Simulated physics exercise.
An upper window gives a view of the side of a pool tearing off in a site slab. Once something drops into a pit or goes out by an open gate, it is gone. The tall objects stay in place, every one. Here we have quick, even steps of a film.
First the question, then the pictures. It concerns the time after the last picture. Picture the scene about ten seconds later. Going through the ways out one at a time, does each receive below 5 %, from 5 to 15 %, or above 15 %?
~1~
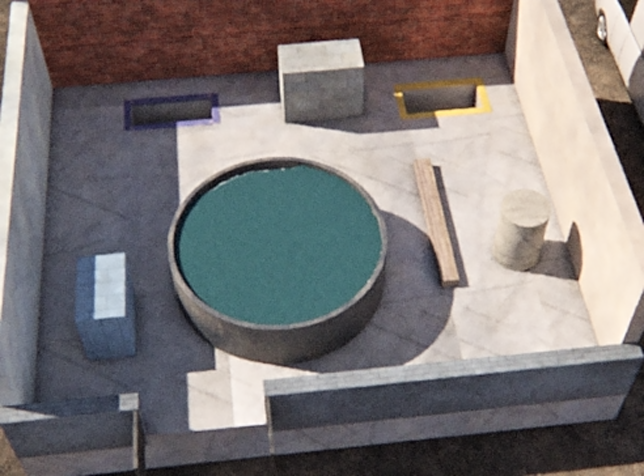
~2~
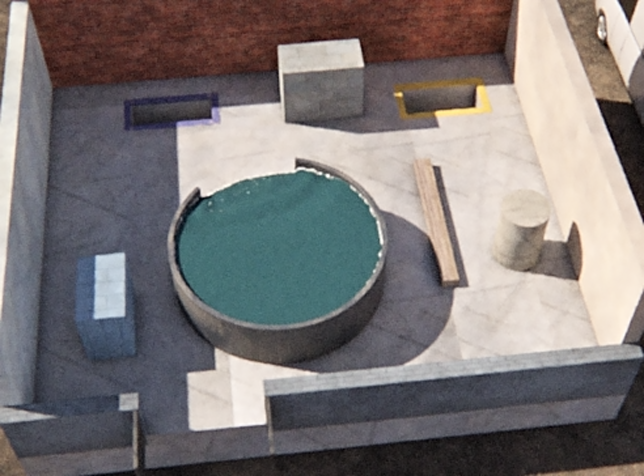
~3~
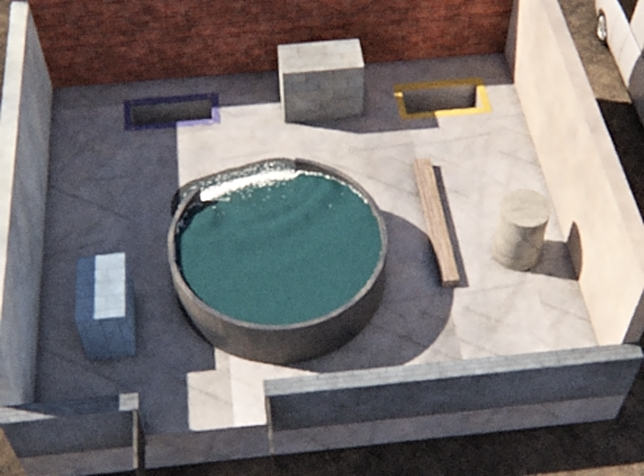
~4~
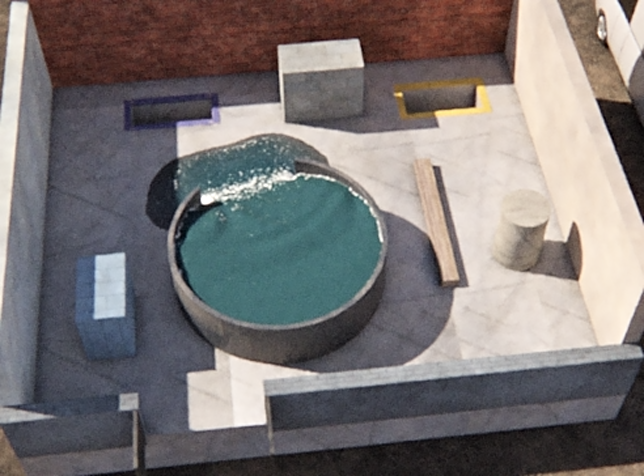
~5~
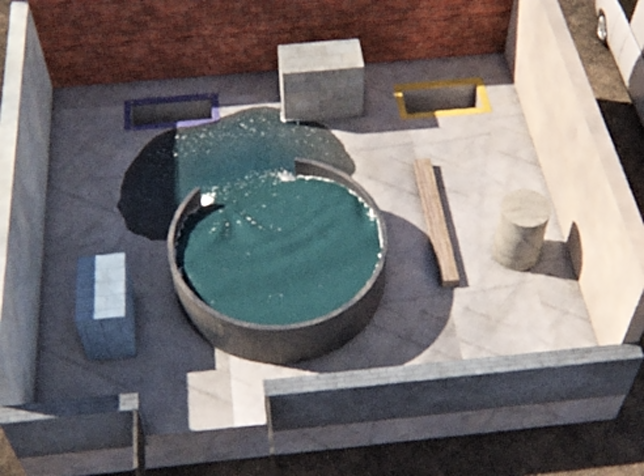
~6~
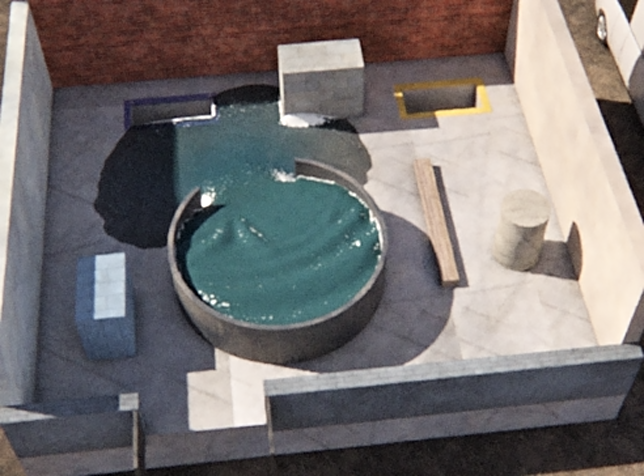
My prediction: The gate will be a minor outlet short of five per cent; the yellow pit will be a middling outlet at five to fifteen per cent; the blue pit will be a major outlet past fifteen per cent.
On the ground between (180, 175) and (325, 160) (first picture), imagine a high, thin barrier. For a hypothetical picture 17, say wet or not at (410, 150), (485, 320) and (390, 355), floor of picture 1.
Going spot by spot: Drenched, then high and dry, then high and dry.
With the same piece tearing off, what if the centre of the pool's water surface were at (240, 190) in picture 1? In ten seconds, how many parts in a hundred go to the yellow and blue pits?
Shares - yellow: 6 in a hundred; blue: 55 in a hundred.
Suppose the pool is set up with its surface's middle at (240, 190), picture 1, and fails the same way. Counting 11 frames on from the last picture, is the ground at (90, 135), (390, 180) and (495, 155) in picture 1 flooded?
In sequence: Inundated, next unflooded, then unflooded.
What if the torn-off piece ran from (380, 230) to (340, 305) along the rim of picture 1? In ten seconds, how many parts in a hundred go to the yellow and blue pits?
Per cent: Yellow 30, blue 2.
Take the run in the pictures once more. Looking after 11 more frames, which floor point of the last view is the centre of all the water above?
My pick is pixel (257, 216).
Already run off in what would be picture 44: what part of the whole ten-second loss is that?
About 75 per cent.
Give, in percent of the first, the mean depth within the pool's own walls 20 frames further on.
Close to 42 in a hundred.
A moment on, water covers 30 % of the floor; the gate 0 %, the yellow pit 0 %, the blue pit 4 %.
Next, water covers 40 % of the floor; the gate 0 %, the yellow pit 0 %, the blue pit 11 %.
Then, water covers 50 % of the floor; the gate 0 %, the yellow pit 2 %, the blue pit 21 %.
Later, water covers 75 % of the floor; the gate 0 %, the yellow pit 5 %, the blue pit 35 %.
In the end, water covers 95 % of the floor; the gate 1 %, the yellow pit 8 %, the blue pit 46 %.
